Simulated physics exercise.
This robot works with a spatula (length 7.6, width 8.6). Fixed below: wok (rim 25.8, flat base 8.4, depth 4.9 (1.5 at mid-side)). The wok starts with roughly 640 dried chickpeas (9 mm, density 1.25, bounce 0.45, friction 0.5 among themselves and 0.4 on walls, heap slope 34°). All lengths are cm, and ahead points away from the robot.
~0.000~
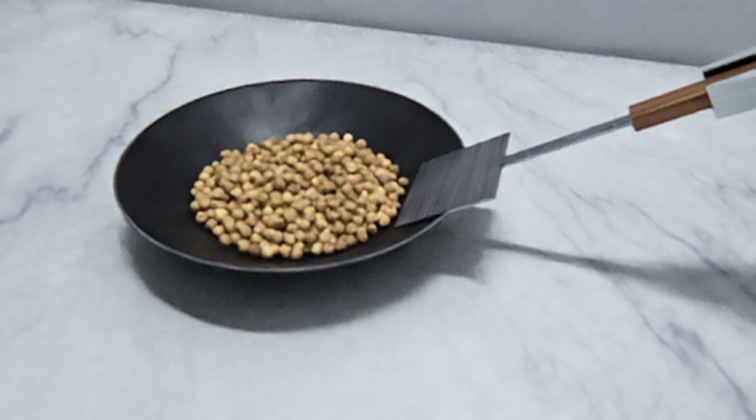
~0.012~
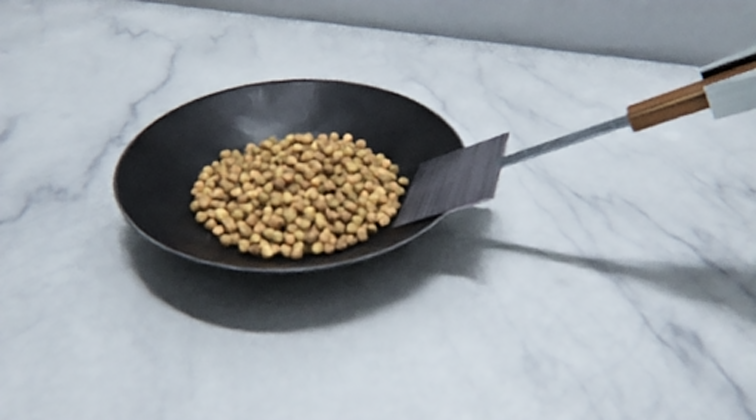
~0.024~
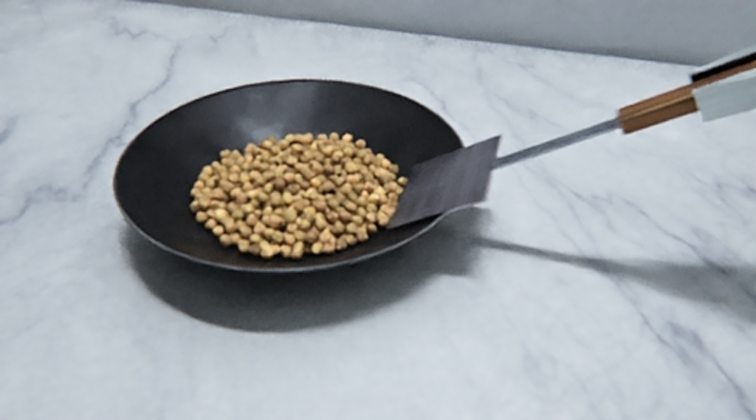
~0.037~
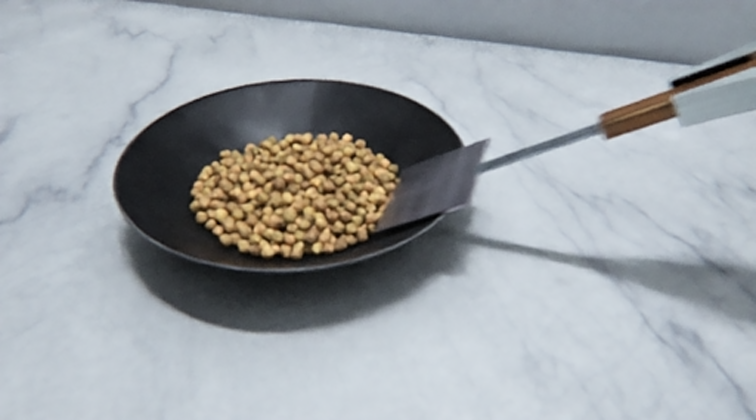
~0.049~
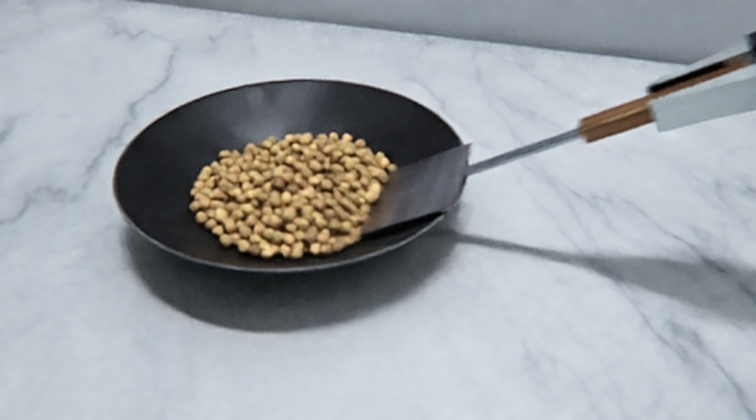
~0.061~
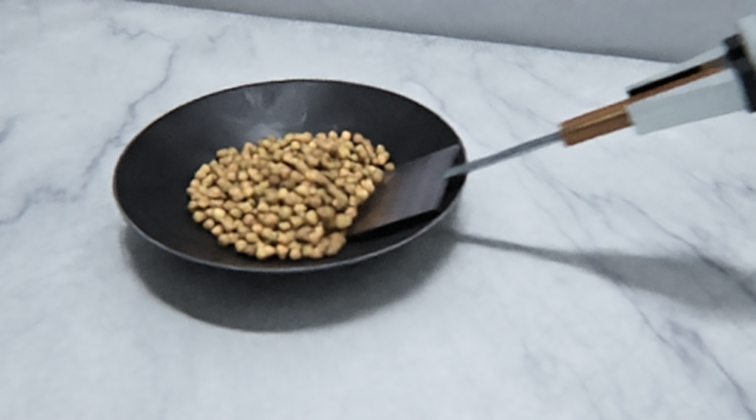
The clip shows a dark wok of dried chickpeas on a marbled surface as a robot's spatula, at first nearly still at the right rim, slides left into the wok and pushes the near right side of the pile slightly leftward.
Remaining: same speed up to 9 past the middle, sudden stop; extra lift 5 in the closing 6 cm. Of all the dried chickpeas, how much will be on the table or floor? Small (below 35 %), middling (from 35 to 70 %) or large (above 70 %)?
Answer: Small; below 35 % of the dried chickpeas finish on the table or floor.
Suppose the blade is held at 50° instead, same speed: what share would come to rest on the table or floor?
Then about 35 per cent.
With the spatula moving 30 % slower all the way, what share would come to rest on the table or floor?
Then about 15 per cent.
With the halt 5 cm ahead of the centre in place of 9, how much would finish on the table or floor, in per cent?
Then about 10 per cent.
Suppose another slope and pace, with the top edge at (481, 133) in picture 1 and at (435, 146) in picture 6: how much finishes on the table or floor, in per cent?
Some 25 per cent.
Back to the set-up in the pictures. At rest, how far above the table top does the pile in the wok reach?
Roughly 5.0 cm.
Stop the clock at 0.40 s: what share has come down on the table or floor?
Some 15 per cent.
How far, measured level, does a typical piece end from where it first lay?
About 6 cm.
After 0.12 s, sloping 32°, highest piece 8 above the table; 641 in the wok.
After 0.17 s, sloping 32°, highest piece 8 above the table; 641 in the wok.
After 0.40 s, sloping 32°, highest piece 15 above the table; 462 in the wok, 92 on the table or floor, 87 on the blade or in flight.
After 1.45 s, sloping 32°, highest piece 5 above the table; 462 in the wok, 179 on the table or floor.
In the end, 462 in the wok, 179 on the table or floor. That is 28 % on the table or floor.
